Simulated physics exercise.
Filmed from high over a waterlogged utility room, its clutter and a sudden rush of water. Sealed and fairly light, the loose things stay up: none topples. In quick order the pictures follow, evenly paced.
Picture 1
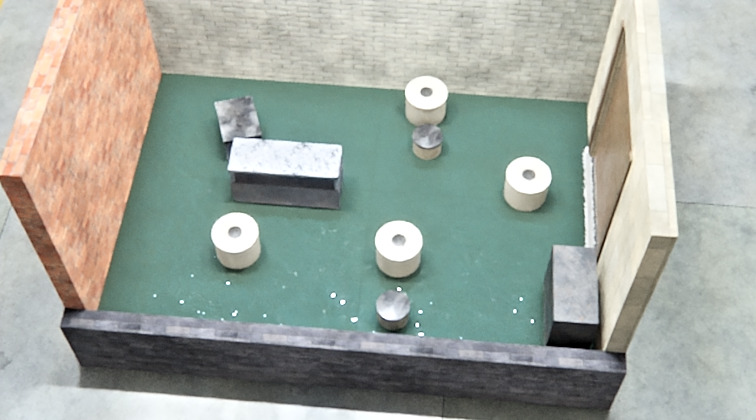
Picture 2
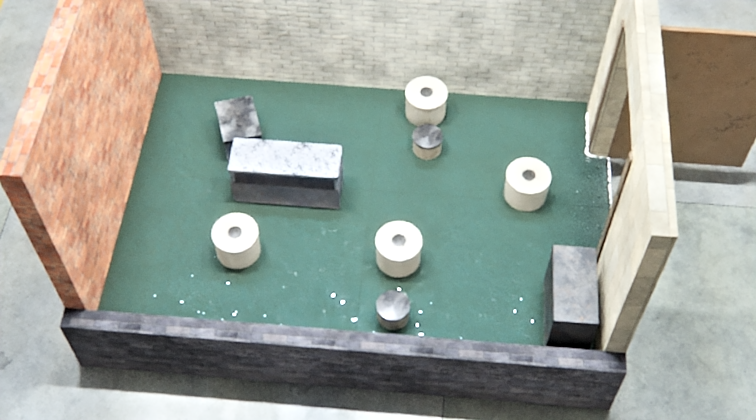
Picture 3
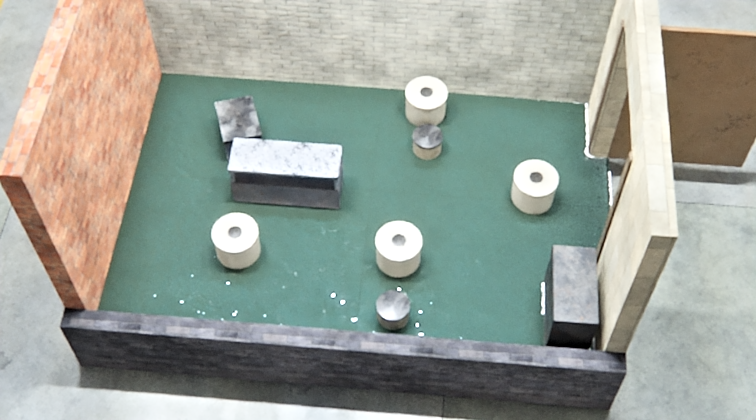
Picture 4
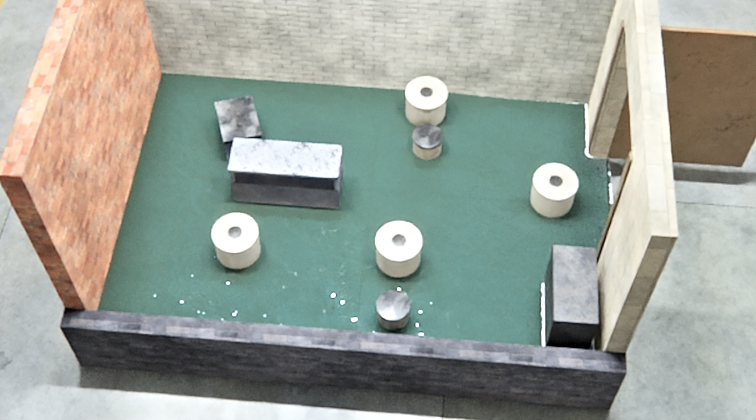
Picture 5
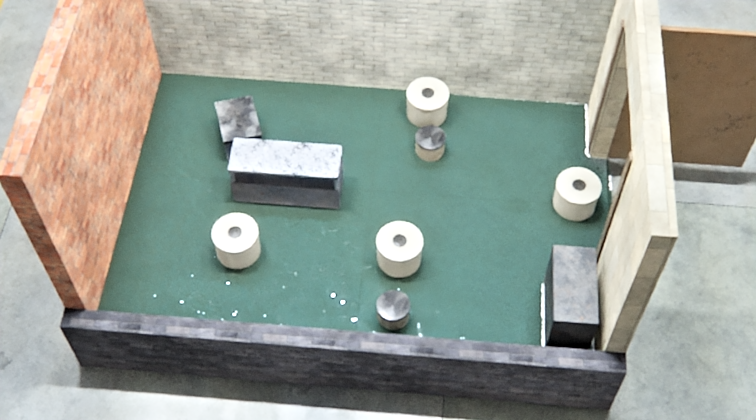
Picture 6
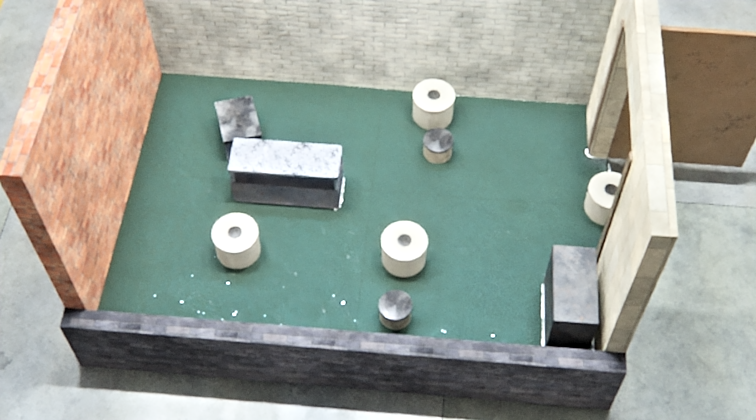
In the video, a panel on the right wall of a wet, green-floored room swings open outward, and the white tub nearest it drifts right to the opening, while other tubs and small pails shift slightly rightward.
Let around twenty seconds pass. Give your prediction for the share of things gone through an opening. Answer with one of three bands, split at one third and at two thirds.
Two thirds or more.
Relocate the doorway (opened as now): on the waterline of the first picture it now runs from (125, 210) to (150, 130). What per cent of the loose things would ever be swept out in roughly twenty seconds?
About 40 %.
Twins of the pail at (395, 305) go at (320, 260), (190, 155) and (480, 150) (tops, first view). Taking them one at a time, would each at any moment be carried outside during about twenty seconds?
First escapes, second doesn't escape, third escapes.
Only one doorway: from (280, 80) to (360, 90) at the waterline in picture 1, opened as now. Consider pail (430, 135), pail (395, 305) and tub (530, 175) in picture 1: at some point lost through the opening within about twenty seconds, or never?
One by one as named: Gets away, doesn't escape and doesn't escape.
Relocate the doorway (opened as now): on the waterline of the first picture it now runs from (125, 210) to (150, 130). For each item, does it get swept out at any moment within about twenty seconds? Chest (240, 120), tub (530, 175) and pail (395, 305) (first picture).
Lost; retained; retained.
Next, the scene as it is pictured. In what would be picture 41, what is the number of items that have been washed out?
Tally: 5.
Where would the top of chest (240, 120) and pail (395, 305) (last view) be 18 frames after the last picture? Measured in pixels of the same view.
About (332, 134) and (532, 253).
A moment on, 1 of 7 are out; 6 afloat.
Next, 4 of 7 are out; 3 afloat.
Later, 5 of 7 are out; 2 afloat.
In the end, 5 of 7 are out; 2 afloat.
